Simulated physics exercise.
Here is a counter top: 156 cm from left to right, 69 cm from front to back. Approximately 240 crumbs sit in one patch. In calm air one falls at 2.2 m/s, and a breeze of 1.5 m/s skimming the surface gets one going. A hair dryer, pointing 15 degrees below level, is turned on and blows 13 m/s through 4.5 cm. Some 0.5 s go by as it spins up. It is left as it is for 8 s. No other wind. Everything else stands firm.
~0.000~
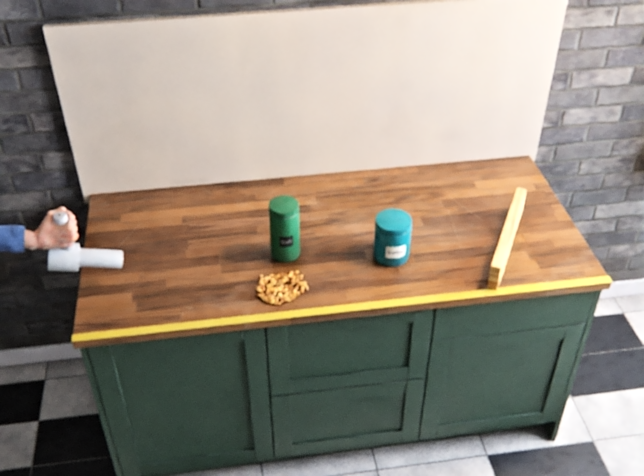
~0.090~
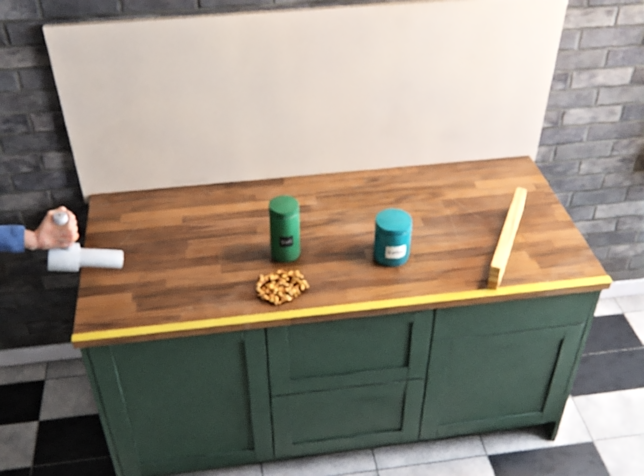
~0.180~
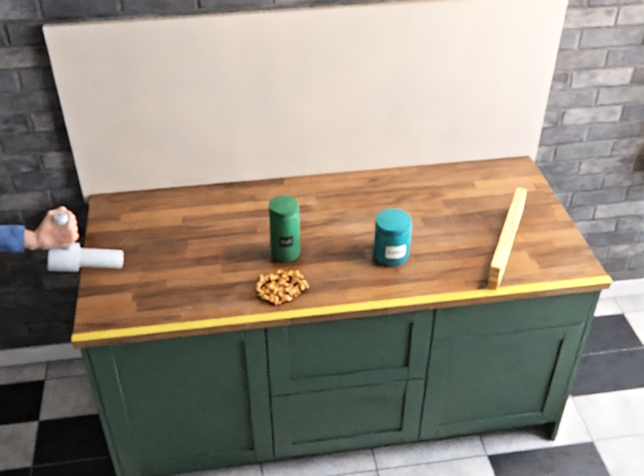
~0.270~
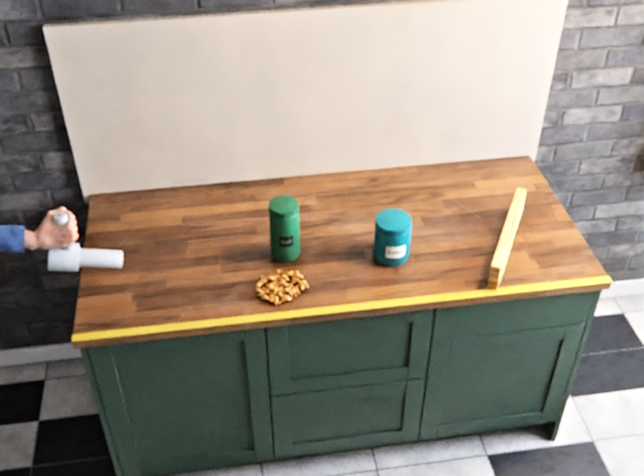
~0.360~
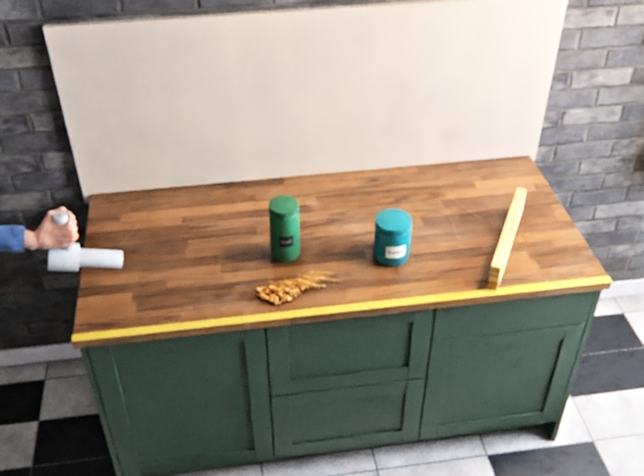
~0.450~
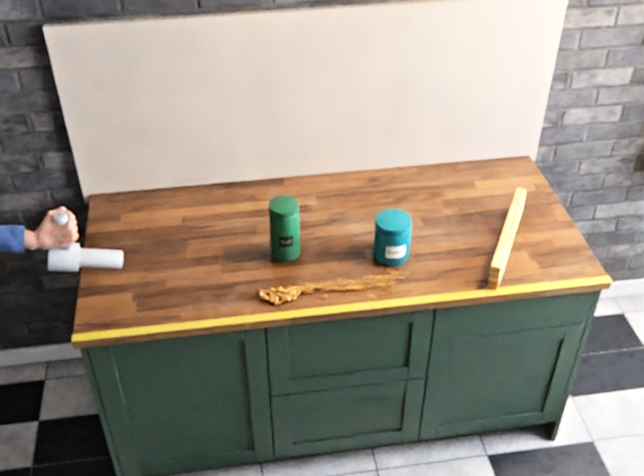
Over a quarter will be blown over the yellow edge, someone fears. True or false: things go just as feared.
True.
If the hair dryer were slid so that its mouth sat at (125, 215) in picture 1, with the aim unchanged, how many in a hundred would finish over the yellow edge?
0 per cent.
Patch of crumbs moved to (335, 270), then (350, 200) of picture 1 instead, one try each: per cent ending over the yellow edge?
In turn: 40 per cent, 0 per cent.
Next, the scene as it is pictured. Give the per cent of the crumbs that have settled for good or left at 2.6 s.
Roughly 100 per cent of them.
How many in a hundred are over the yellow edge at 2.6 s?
The share is about 100 percent.
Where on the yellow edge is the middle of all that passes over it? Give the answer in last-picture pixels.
I'd put my finger close to (403, 305).
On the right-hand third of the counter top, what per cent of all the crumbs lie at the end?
About 0 percent.
After 1.6 s, 2 % are on the move or not yet settled, 98 % are over the yellow edge.
After 2.6 s, 1 % are on the move or not yet settled, 99 % are over the yellow edge.
After 4.4 s, 0 % are on the move or not yet settled, 100 % are over the yellow edge.
After 8.0 s, at the end, 100 % are over the yellow edge.
